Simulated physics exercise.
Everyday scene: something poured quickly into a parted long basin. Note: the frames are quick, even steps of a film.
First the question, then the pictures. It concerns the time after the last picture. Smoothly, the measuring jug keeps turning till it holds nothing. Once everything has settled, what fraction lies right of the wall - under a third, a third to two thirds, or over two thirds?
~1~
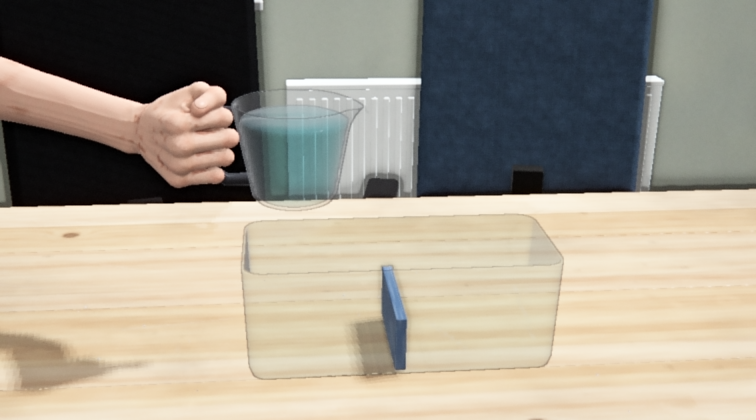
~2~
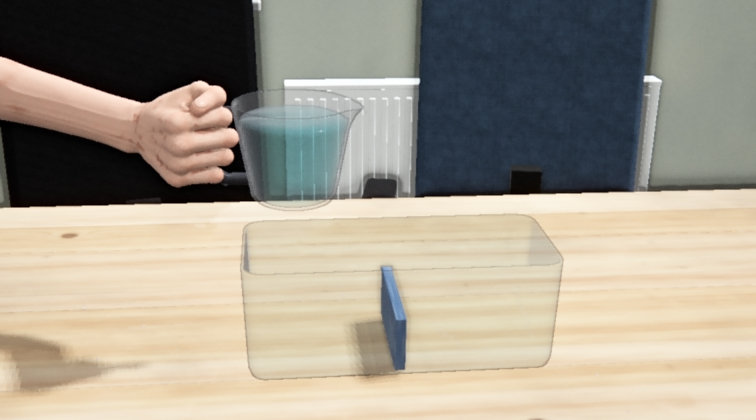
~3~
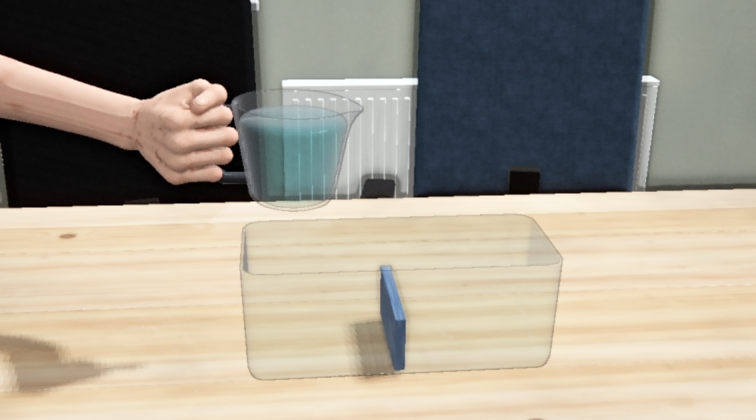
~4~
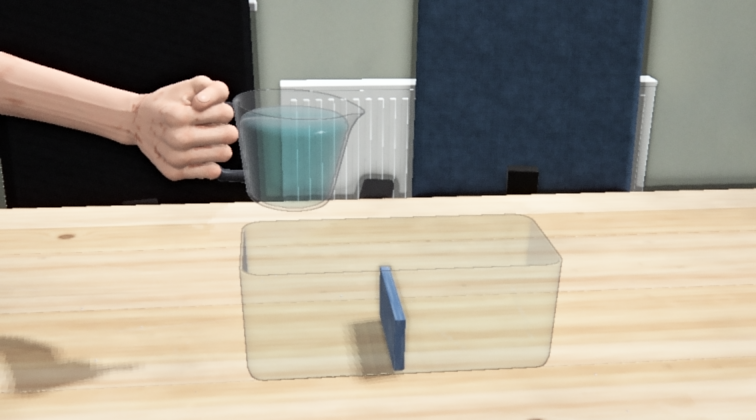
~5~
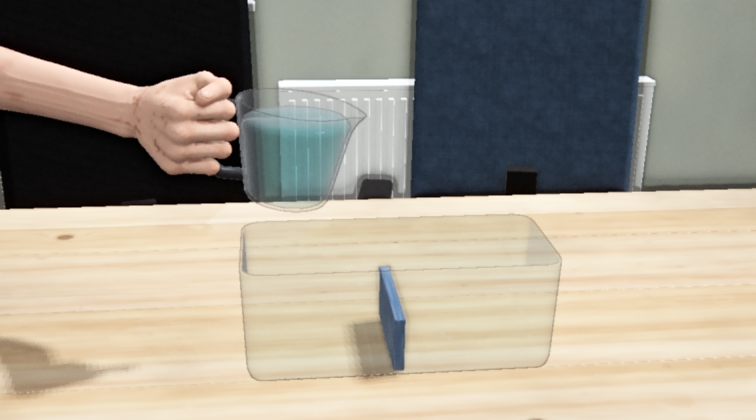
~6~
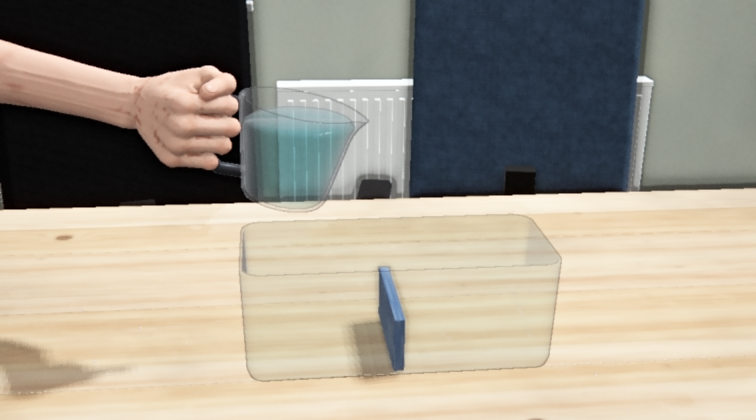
Upwards of two thirds.
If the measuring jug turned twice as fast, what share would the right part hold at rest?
It comes to some 50 in a hundred.
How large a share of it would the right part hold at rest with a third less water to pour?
About 60 parts in a hundred, give or take.
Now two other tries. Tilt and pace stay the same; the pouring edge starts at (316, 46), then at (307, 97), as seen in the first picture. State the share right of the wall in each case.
Estimate, in order: 30 and 5 per cent.
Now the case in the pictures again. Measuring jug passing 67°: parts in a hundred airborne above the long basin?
Near 20 parts in a hundred.
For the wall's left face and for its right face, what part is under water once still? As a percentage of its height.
On the left 10 %, on the right 40 %.
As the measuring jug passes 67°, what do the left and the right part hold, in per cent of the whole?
Left: 0 %; right: 15 %.
A moment on, the measuring jug is tipped part way and 66 per cent is still to pour, 0 is left of the wall and 13 right of it.
Next, the measuring jug is tipped right over and 11 per cent is still to pour, 12 is left of the wall and 69 right of it.
Then the measuring jug is tipped right over and 0 per cent is still to pour, 26 is left of the wall and 74 right of it.
Later the measuring jug is tipped right over and 0 per cent is still to pour, 26 is left of the wall and 74 right of it.
Finally, 26 per cent lies left of the wall, 74 right of it and 0 outside.
